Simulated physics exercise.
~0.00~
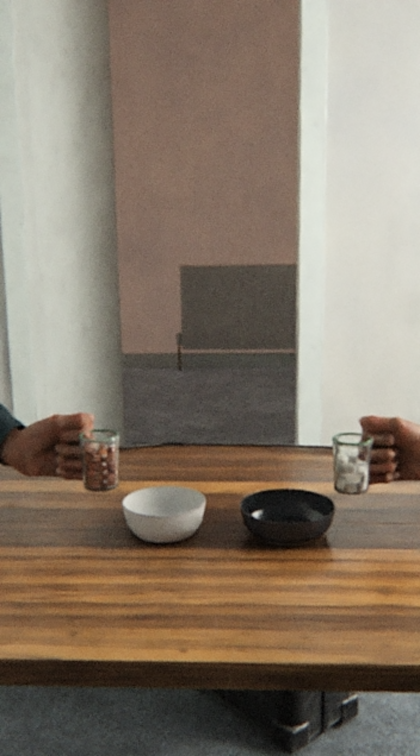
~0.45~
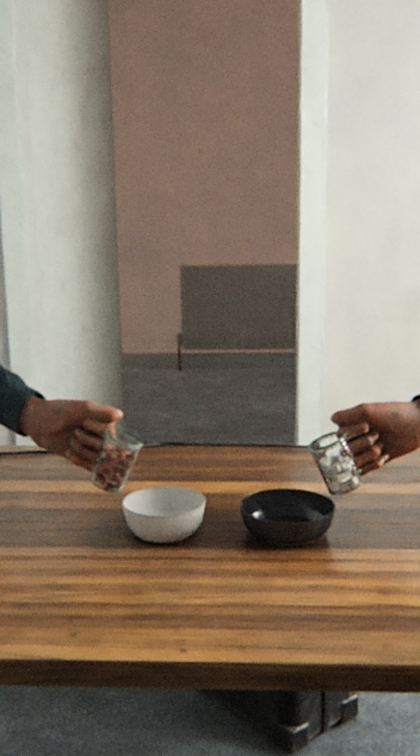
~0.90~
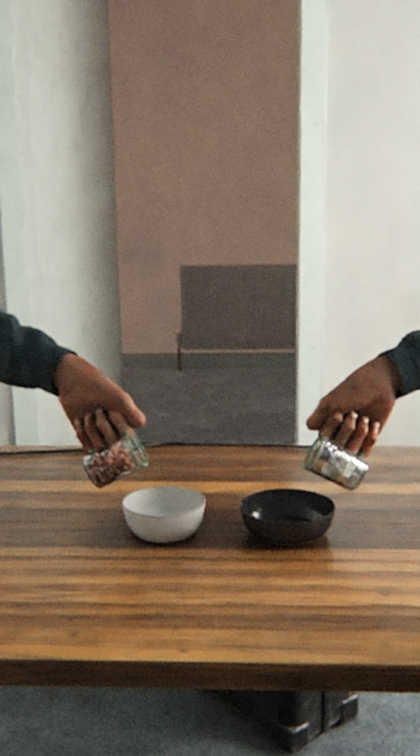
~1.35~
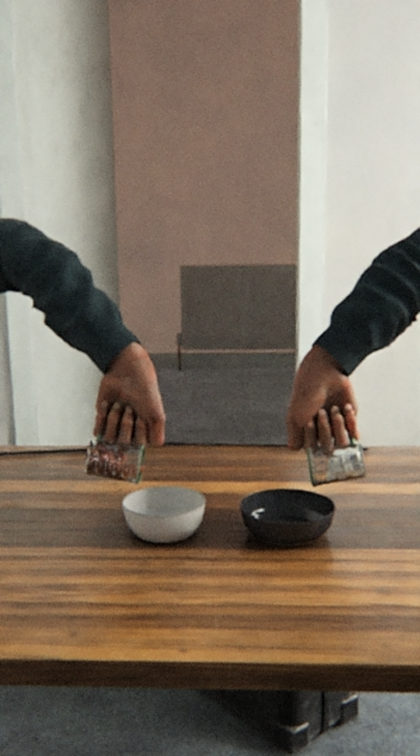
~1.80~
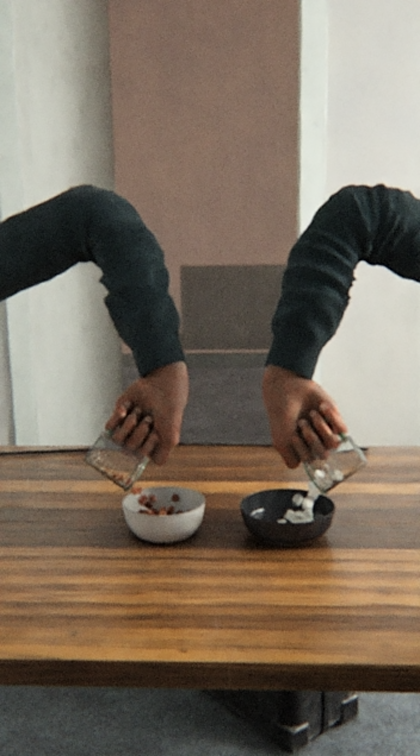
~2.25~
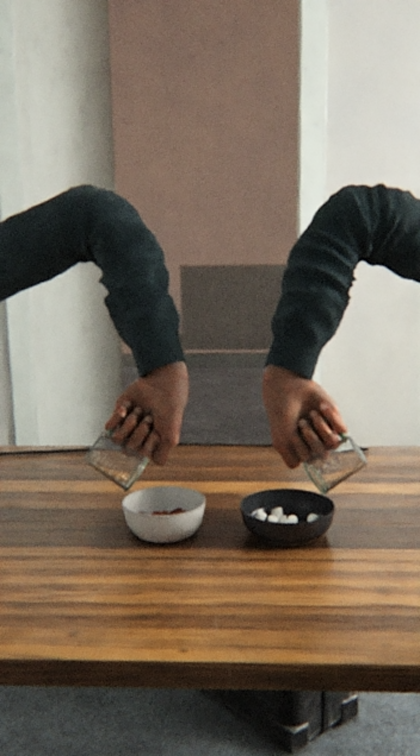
Two hands holding small clear glasses, one of reddish-brown pieces on the left and one of whitish pieces on the right, tip them over a white bowl and a black bowl on a wooden table until every piece lies in the bowls and both glasses are empty.
